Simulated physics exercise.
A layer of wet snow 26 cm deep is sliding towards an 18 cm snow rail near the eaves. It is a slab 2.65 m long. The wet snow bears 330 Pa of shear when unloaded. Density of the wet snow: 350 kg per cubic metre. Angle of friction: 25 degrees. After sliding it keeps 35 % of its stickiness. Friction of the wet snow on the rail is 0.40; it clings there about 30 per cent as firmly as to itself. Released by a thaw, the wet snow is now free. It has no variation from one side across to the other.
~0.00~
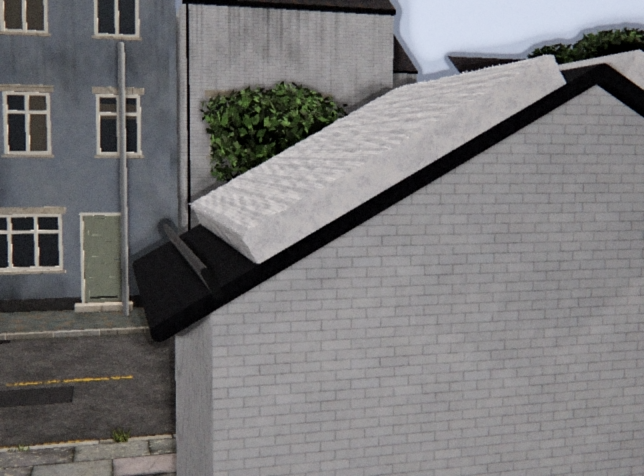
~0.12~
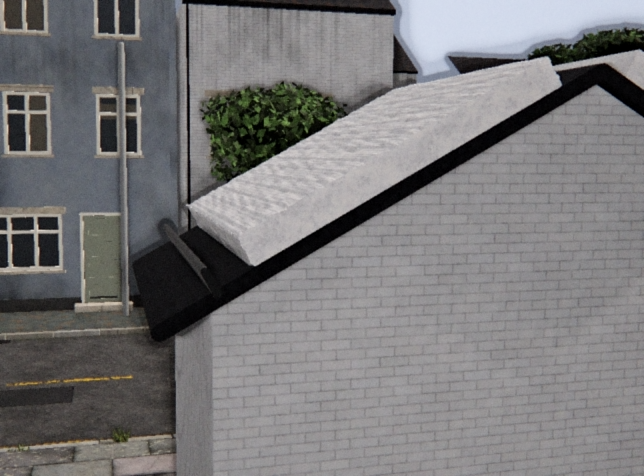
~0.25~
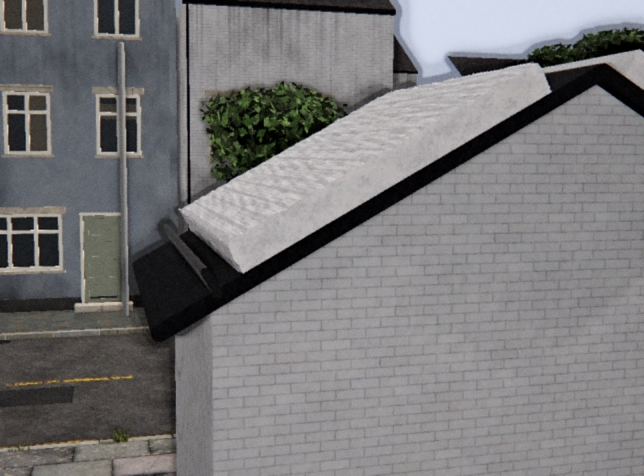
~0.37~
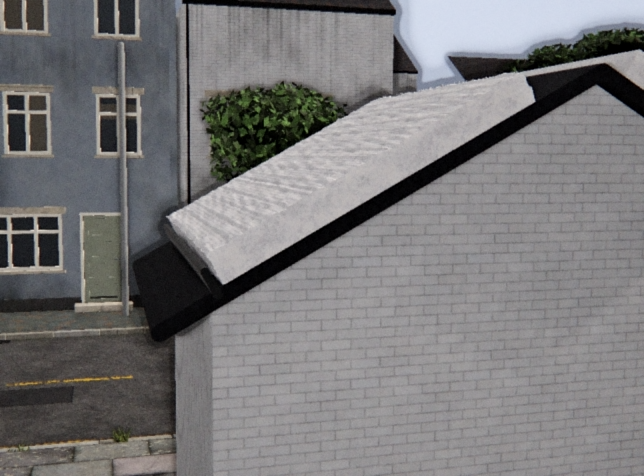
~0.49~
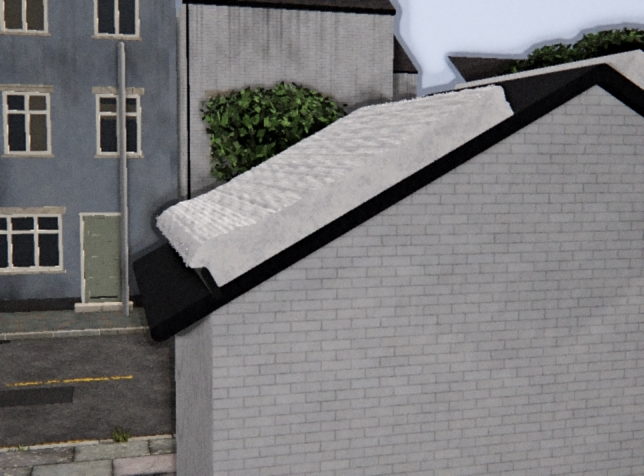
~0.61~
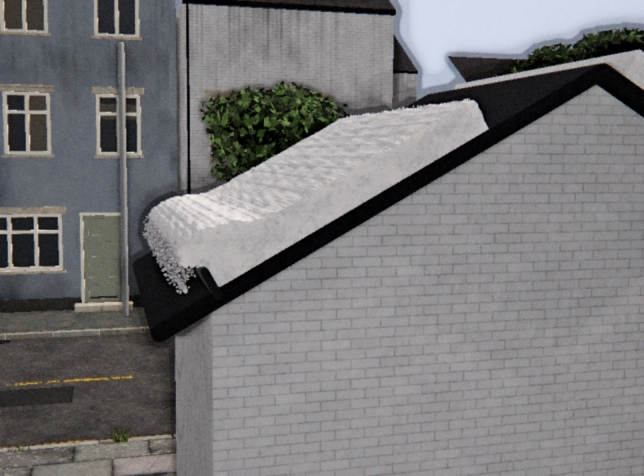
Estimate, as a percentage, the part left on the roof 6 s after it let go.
I would say 36 %.
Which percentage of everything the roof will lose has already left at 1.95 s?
Roughly 90 per cent.
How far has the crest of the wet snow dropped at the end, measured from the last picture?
I'd put it at something like 0.7 m.
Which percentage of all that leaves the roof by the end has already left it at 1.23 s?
Roughly 50 percent.
After 1.23 s, 70 % of the snow is on the roof.
After 1.95 s, 41 % of the snow is on the roof.
After 2.68 s, 37 % of the snow is on the roof.
After 3.40 s, 36 % of the snow is on the roof.
After 6.00 s, at the end, 36 % of the snow is on the roof.
